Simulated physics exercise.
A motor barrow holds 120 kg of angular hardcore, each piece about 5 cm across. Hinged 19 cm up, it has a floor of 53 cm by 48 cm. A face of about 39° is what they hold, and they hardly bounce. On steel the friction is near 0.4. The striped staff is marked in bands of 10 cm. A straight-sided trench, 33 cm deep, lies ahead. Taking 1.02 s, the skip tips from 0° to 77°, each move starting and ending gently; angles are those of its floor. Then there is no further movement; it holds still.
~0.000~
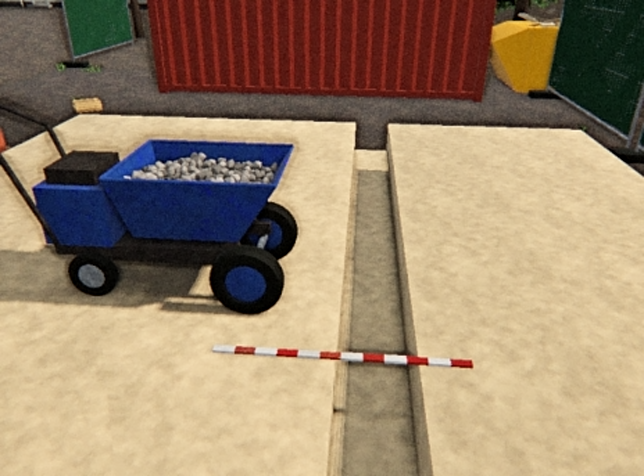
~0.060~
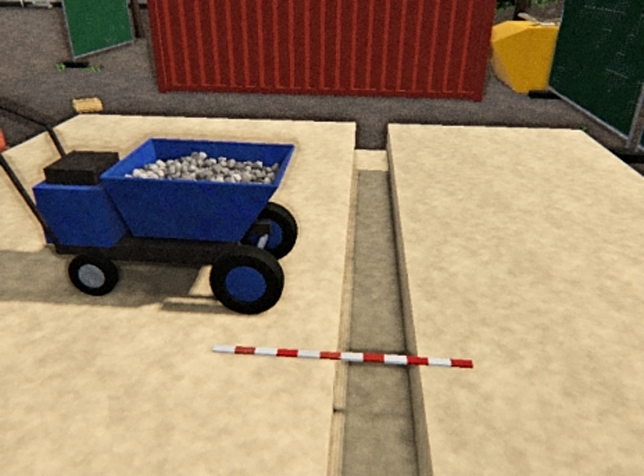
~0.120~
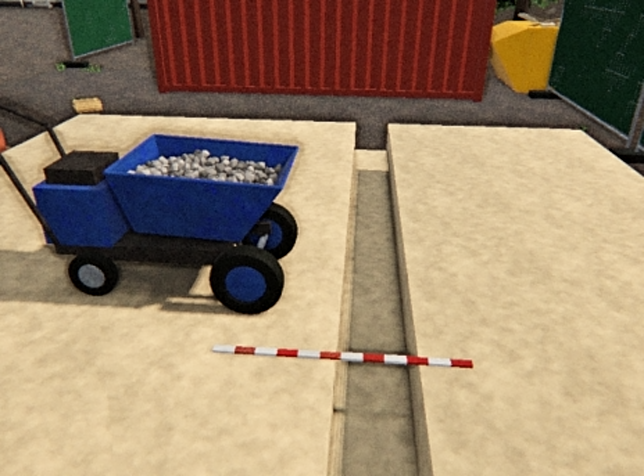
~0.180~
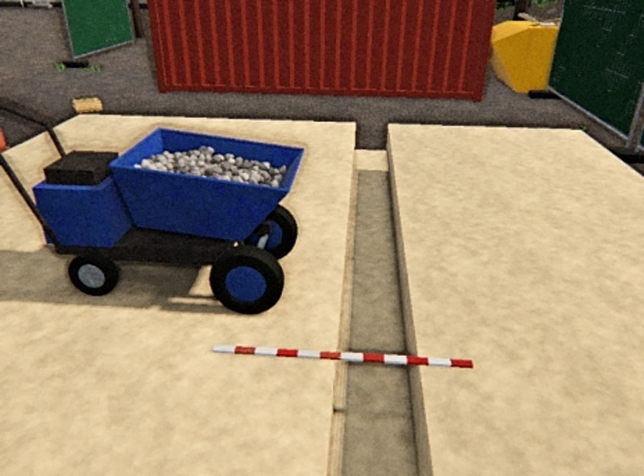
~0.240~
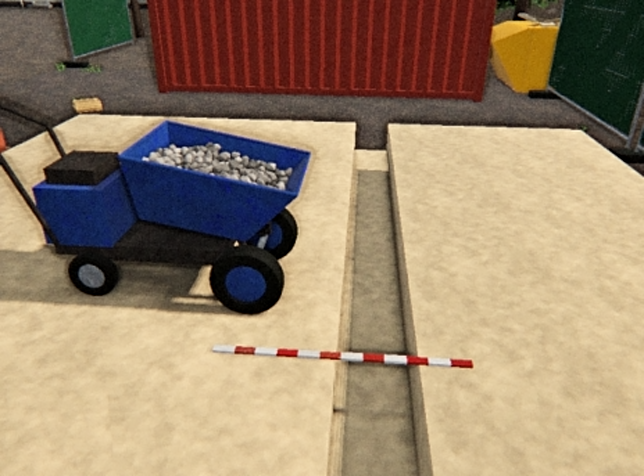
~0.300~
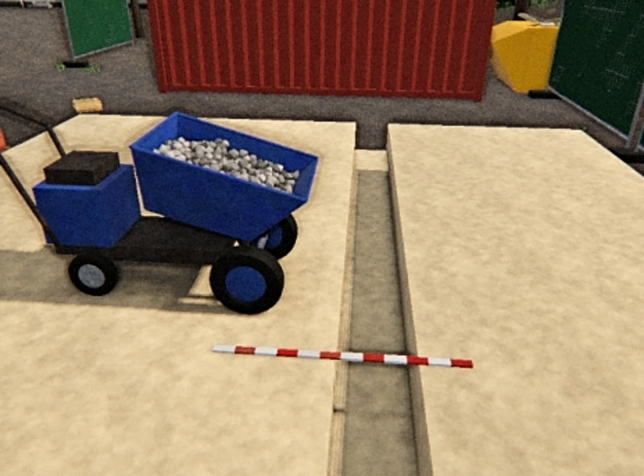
The footage shows a blue motor barrow loaded with grey stones standing on pale ground left of a straight trench, near a red-and-white striped pole, as its skip gradually tilts rightward, the rear edge rising while the wheels stay still.
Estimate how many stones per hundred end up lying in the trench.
89 %.
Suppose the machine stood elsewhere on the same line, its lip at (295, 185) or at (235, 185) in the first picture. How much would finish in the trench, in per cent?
The first gives about 75 percent and the second about 90 percent.
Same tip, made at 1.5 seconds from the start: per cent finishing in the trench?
Close to 90 per cent then.
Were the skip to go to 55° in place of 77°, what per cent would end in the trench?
Roughly 10% would end there.
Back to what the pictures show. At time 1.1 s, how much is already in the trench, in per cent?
I'd put it near 30 per cent.
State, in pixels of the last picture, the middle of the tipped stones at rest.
I'd put it close to (378, 324).
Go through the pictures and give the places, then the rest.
In the first frame, the skip is at 0°, its lip at (276, 187); the top of the load is at (203, 166).
In the second frame, the skip is at 1°, its lip at (277, 187); the top of the load is at (196, 164); the stones move at 0.2 m/s on average.
In the third frame, lip at (282, 189), floor tilted 3°, highest stones at (179, 162); the stones move at 0.4 m/s on average.
In the fourth frame, the skip is at 6°, its lip at (288, 191); the top of the load is at (182, 157); the stones move at 0.6 m/s on average.
In the fifth frame, lip at (297, 196), floor tilted 11°, highest stones at (182, 152); the stones move at 0.7 m/s on average.
In the sixth frame, lip at (307, 201), floor tilted 16°, highest stones at (186, 146); the stones move at 0.8 m/s on average.
After 0.8 s the floor is at 65°; 100 % in the skip; the foremost stones are at (351, 246).
After 1.1 s the floor is at 77°; 69 % in the skip, 28 % in the trench, 2 % past the trench; the foremost stones are at (434, 310).
After 1.5 s the floor is at 77°; 36 % in the skip, 57 % in the trench, 7 % past the trench; the foremost stones are at (493, 319).
After 3.4 s the floor is at 77°; 4 % in the skip, 89 % in the trench, 7 % past the trench; the foremost stones are at (501, 320).
